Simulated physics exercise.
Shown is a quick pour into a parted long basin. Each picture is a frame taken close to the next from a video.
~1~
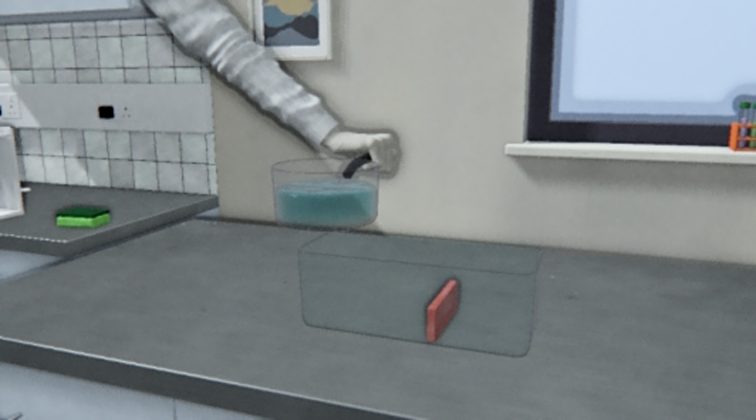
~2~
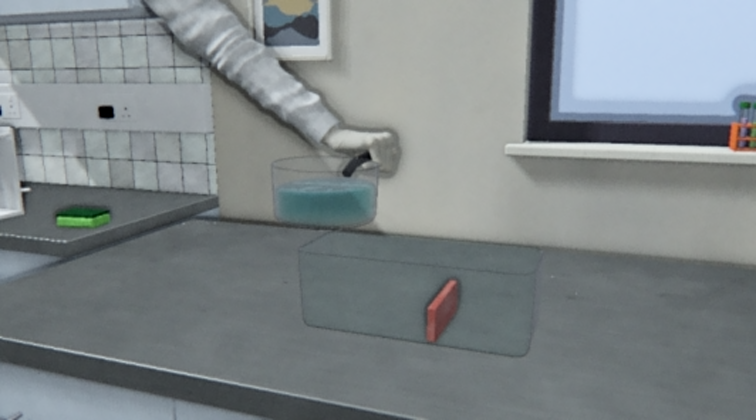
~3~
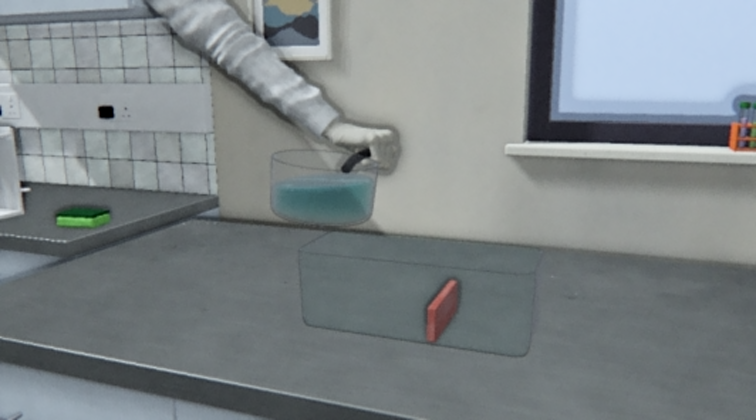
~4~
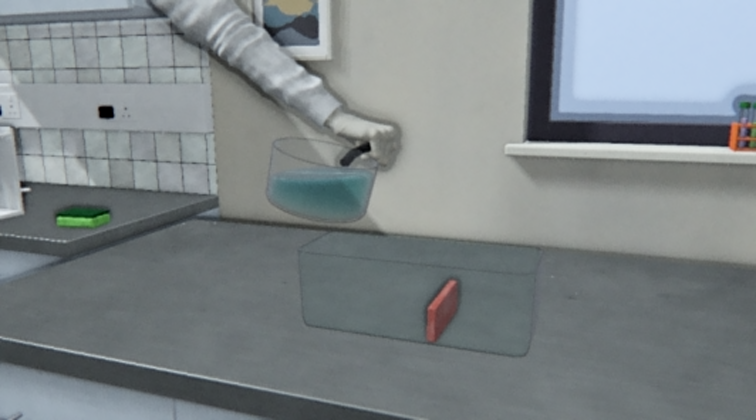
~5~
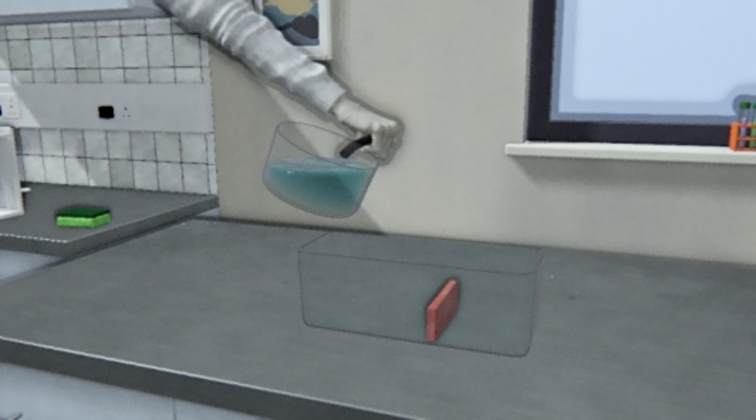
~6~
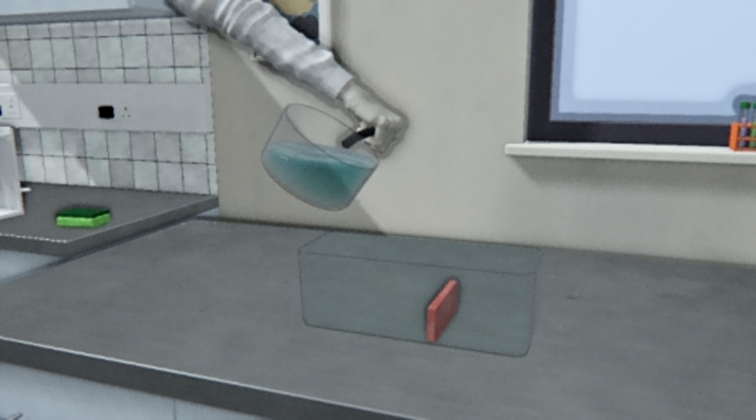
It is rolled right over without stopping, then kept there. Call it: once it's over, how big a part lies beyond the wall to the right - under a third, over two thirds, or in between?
In between.
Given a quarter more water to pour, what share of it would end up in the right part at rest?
50 per cent.
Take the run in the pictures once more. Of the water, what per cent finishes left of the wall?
I'd put it near 45 per cent.
A moment on, the saucepan is tipped on its side and 48 per cent is still to pour, 4 is left of the wall and 0 right of it.
Next, the saucepan is tipped right over and 6 per cent is still to pour, 13 is left of the wall and 66 right of it.
Then the saucepan is tipped right over and 1 per cent is still to pour, 24 is left of the wall and 41 right of it.
Later the saucepan is tipped right over and 1 per cent is still to pour, 38 is left of the wall and 53 right of it.
Finally, 43 per cent lies left of the wall, 50 right of it and 7 outside.
